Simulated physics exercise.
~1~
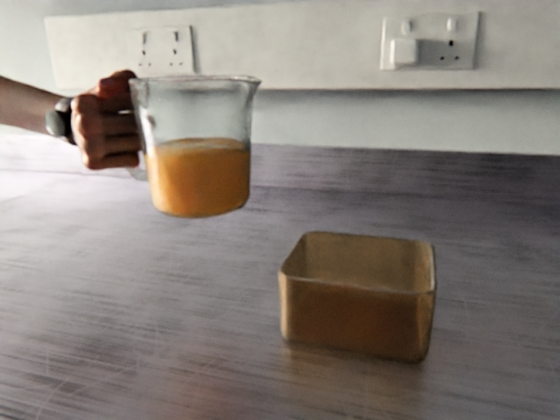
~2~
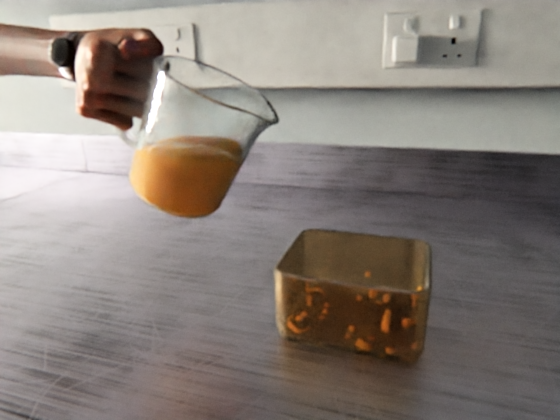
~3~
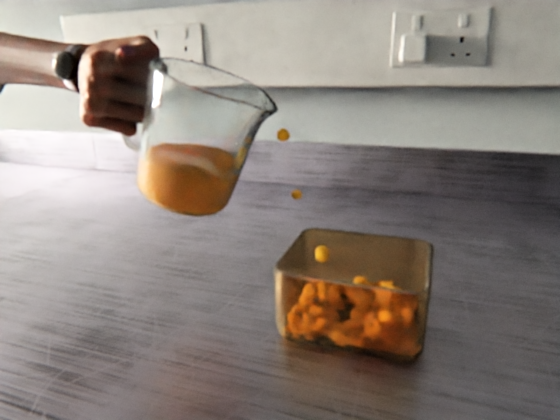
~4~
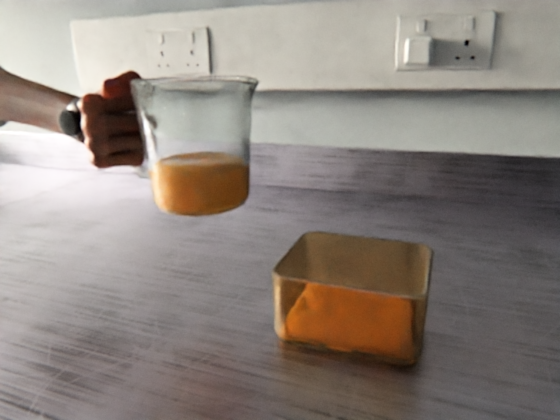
A hand tilting a glass jug of orange juice over an oblong tub, then levelling it, leaving orange juice in the tub.
